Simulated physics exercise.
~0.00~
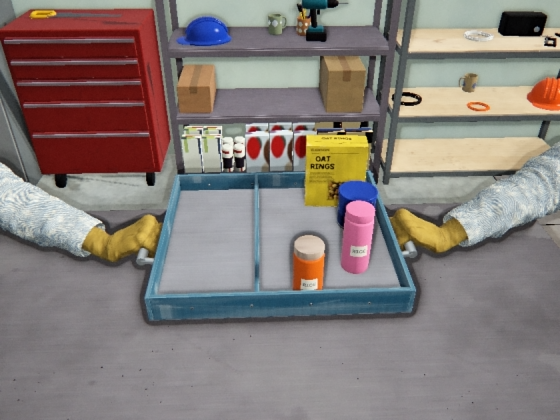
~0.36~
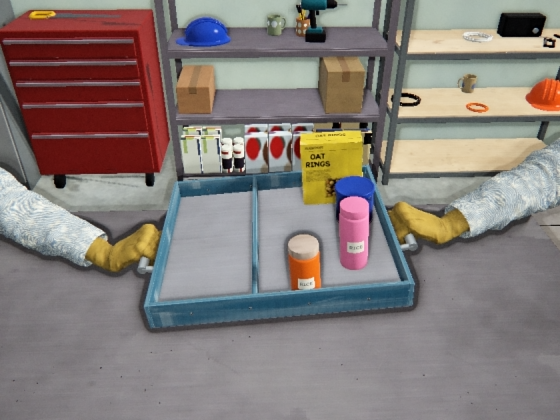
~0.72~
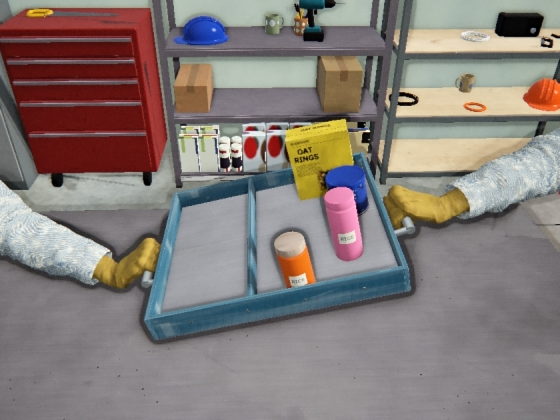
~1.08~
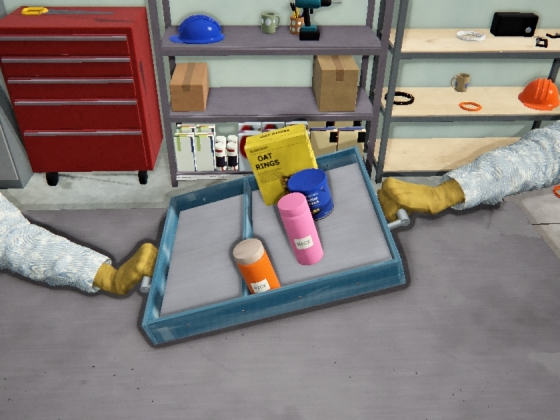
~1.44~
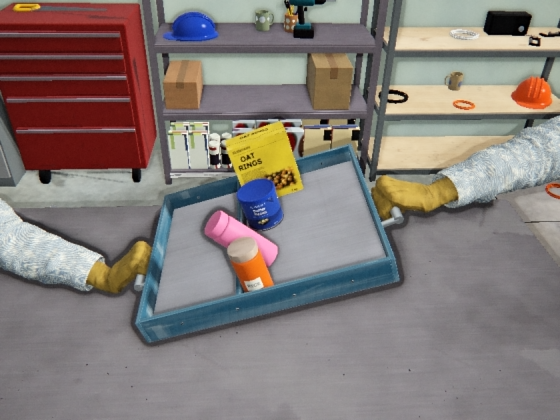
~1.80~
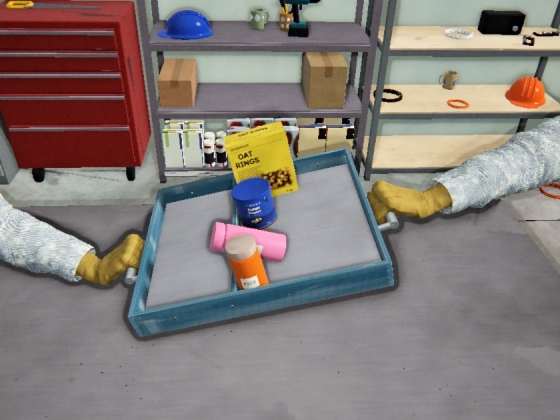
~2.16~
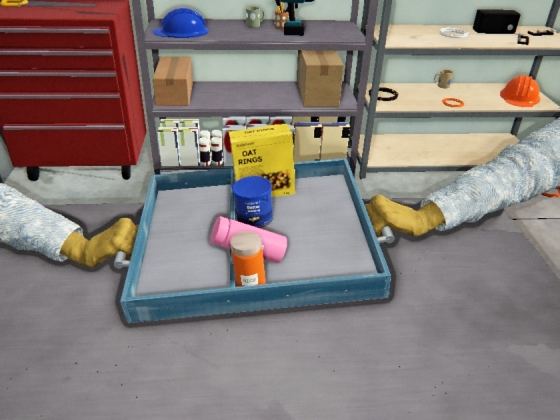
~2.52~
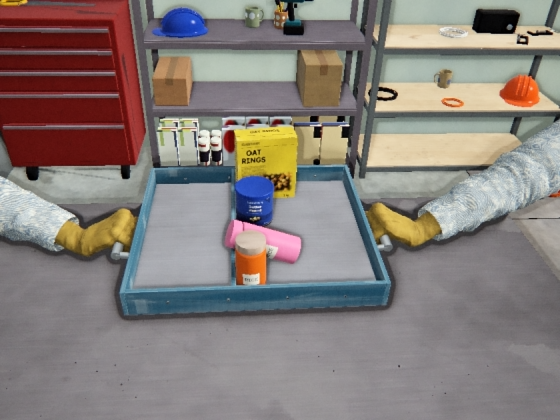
In a workshop with a red tool chest and metal shelves behind, two gloved hands hold a blue tray with a low bar across its middle. A yellow packet, a blue tin, a pink shaker and an orange shaker stand in the right half. The hands tip the tray down to the left, and the items lean and slide left towards the bar. The pink shaker topples beside the orange one as the tray stays tilted. The hands then level the tray, leaving the pink shaker on its side and the other three upright near the middle.
